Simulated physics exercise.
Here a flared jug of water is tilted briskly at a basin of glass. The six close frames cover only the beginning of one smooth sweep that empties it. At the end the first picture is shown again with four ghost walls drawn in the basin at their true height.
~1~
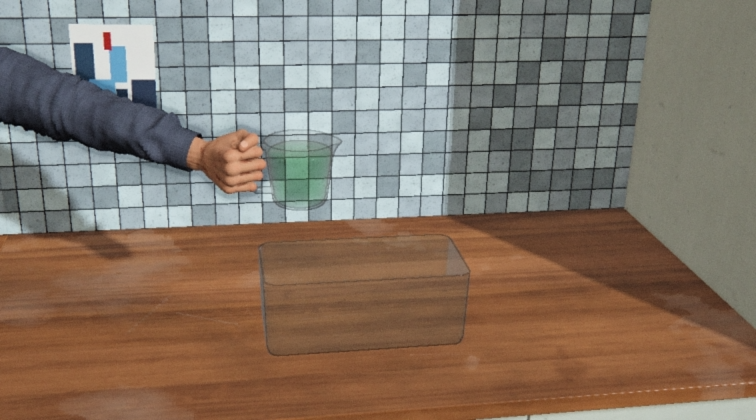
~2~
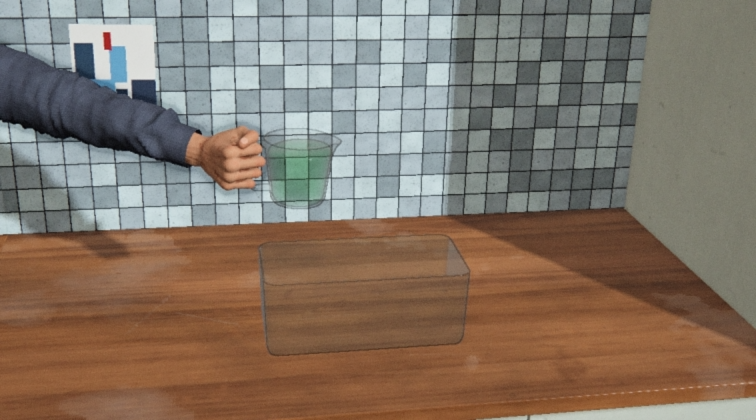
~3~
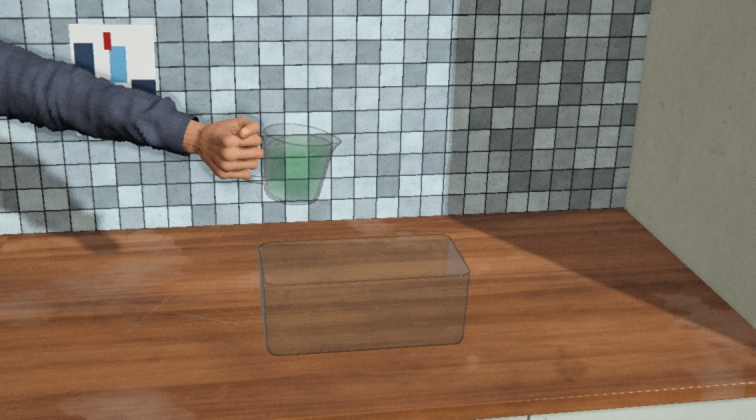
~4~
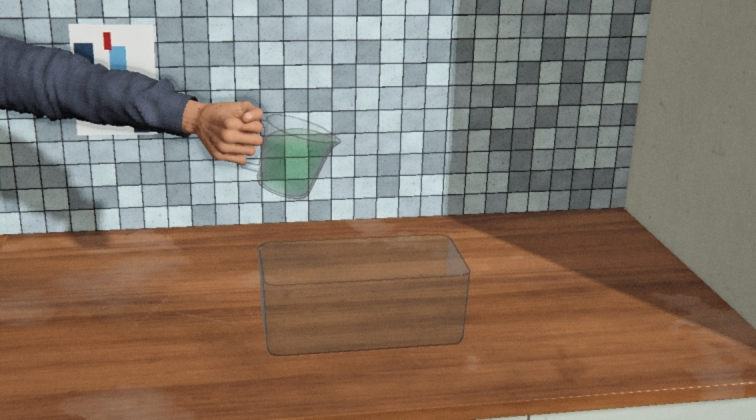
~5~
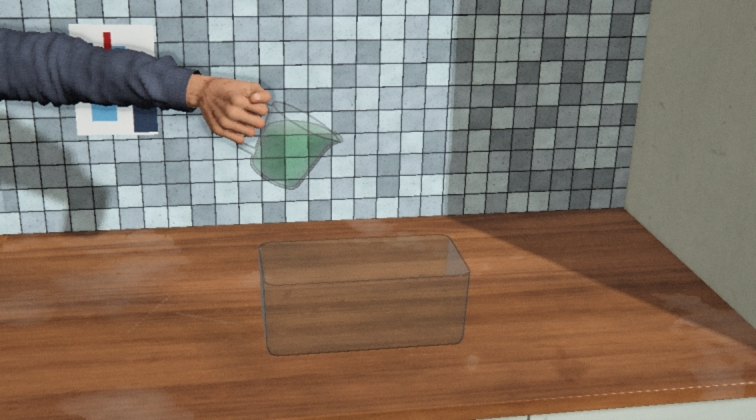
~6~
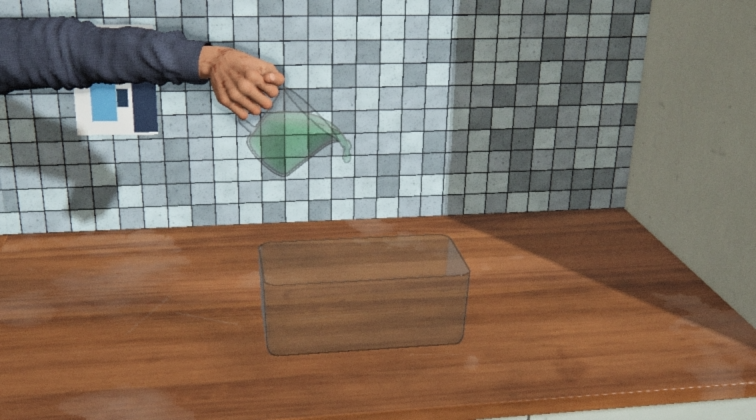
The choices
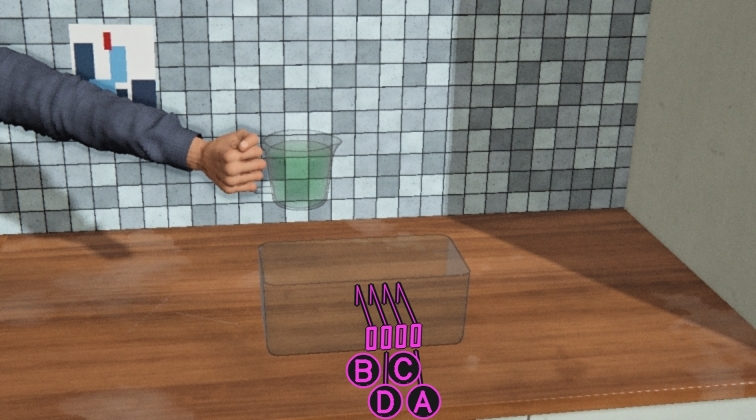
At first, a hand in a dark sleeve holds a clear flared jug of green-tinted liquid upright above an empty glass basin on a wooden counter. The hand rises and tilts the jug to the right, slightly, then steeply, until a thin stream slips over the lip.
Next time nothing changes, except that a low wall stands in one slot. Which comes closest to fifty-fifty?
The answer is position A.
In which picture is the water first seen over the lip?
Picture 5.
On the marked copy, A at (415, 350); B at (371, 353); C at (401, 351); D at (386, 352).
If A is chosen, about 45 % ends left of the wall and 47 % right of it; 8 % is lost outside.
If B is chosen, about 22 % ends left of the wall and 71 % right of it; 7 % is lost outside.
If C is chosen, about 33 % ends left of the wall and 59 % right of it; 7 % is lost outside.
If D is chosen, about 26 % ends left of the wall and 66 % right of it; 8 % is lost outside.
